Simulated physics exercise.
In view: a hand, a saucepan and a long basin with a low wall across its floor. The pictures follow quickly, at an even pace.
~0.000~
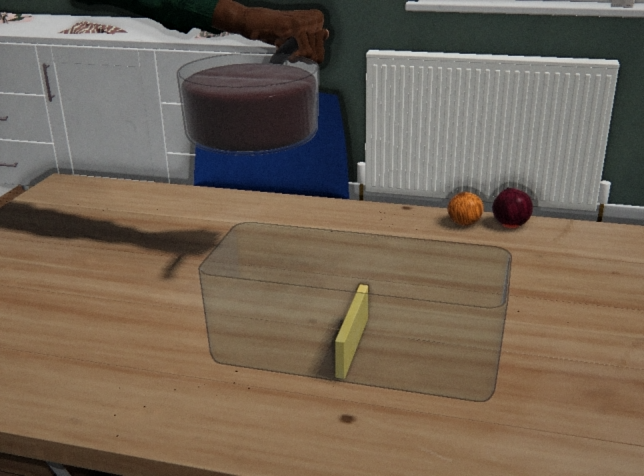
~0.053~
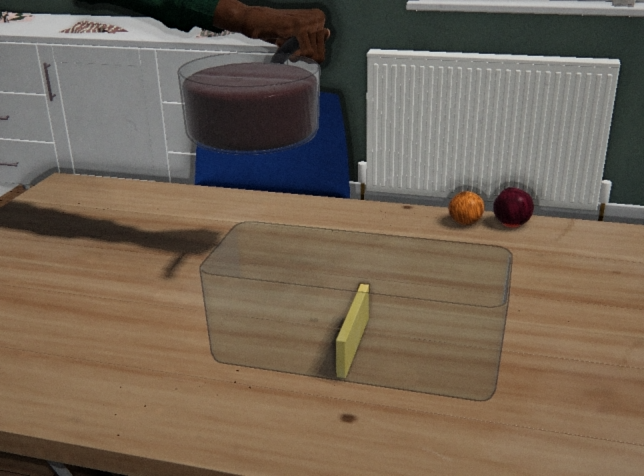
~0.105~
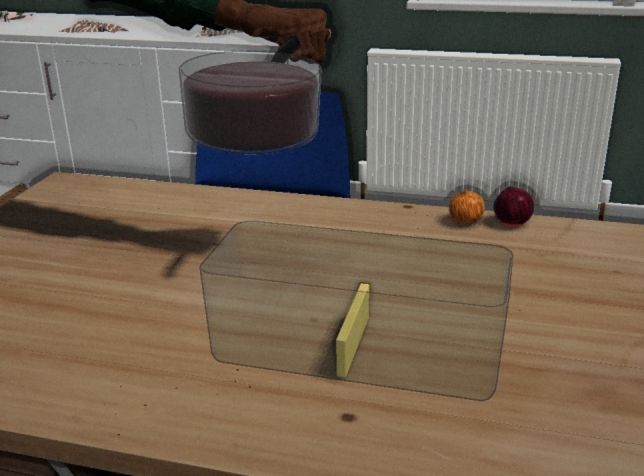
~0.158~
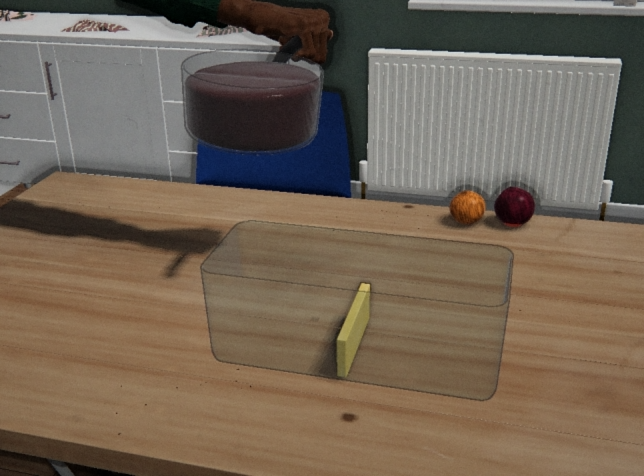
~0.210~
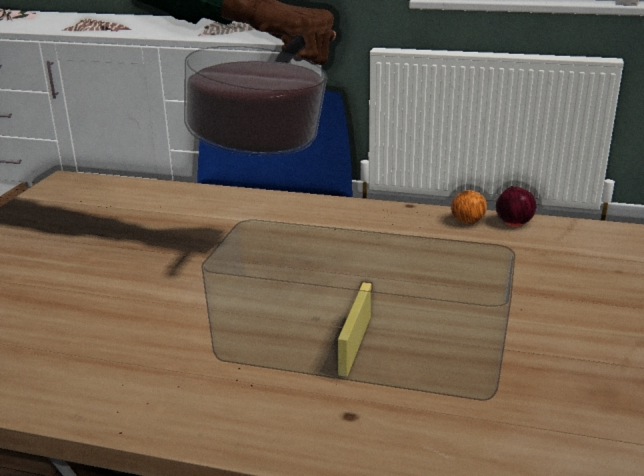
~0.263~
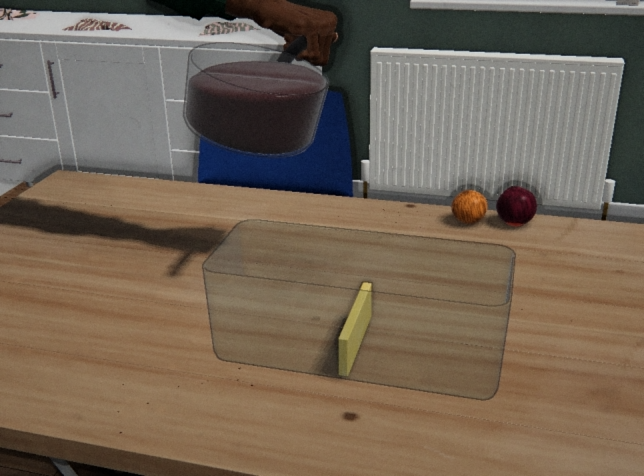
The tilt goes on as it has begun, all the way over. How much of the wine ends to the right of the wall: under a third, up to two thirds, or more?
The share right of the wall is above two thirds.
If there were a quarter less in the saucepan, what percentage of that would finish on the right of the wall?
About 70 per cent.
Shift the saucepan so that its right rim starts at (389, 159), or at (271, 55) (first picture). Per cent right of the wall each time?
Near 95 % and 50 %.
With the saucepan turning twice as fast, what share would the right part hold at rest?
It comes to 60 per cent or so.
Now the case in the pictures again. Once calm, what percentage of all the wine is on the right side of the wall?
Close to 75 per cent.
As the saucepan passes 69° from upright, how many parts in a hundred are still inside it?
Near 50 %.
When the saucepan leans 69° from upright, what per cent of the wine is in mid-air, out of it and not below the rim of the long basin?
It comes to 40 per cent or so.
A moment on, the saucepan is tipped part way and 49 per cent is still to pour, 1 is left of the wall and 12 right of it.
Next, the saucepan is tipped right over and 9 per cent is still to pour, 7 is left of the wall and 73 right of it.
Then the saucepan is tipped right over and 1 per cent is still to pour, 21 is left of the wall and 76 right of it.
Later the saucepan is tipped right over and 0 per cent is still to pour, 23 is left of the wall and 76 right of it.
In the end 23 per cent lies left of the wall, 76 right of it and 1 outside.
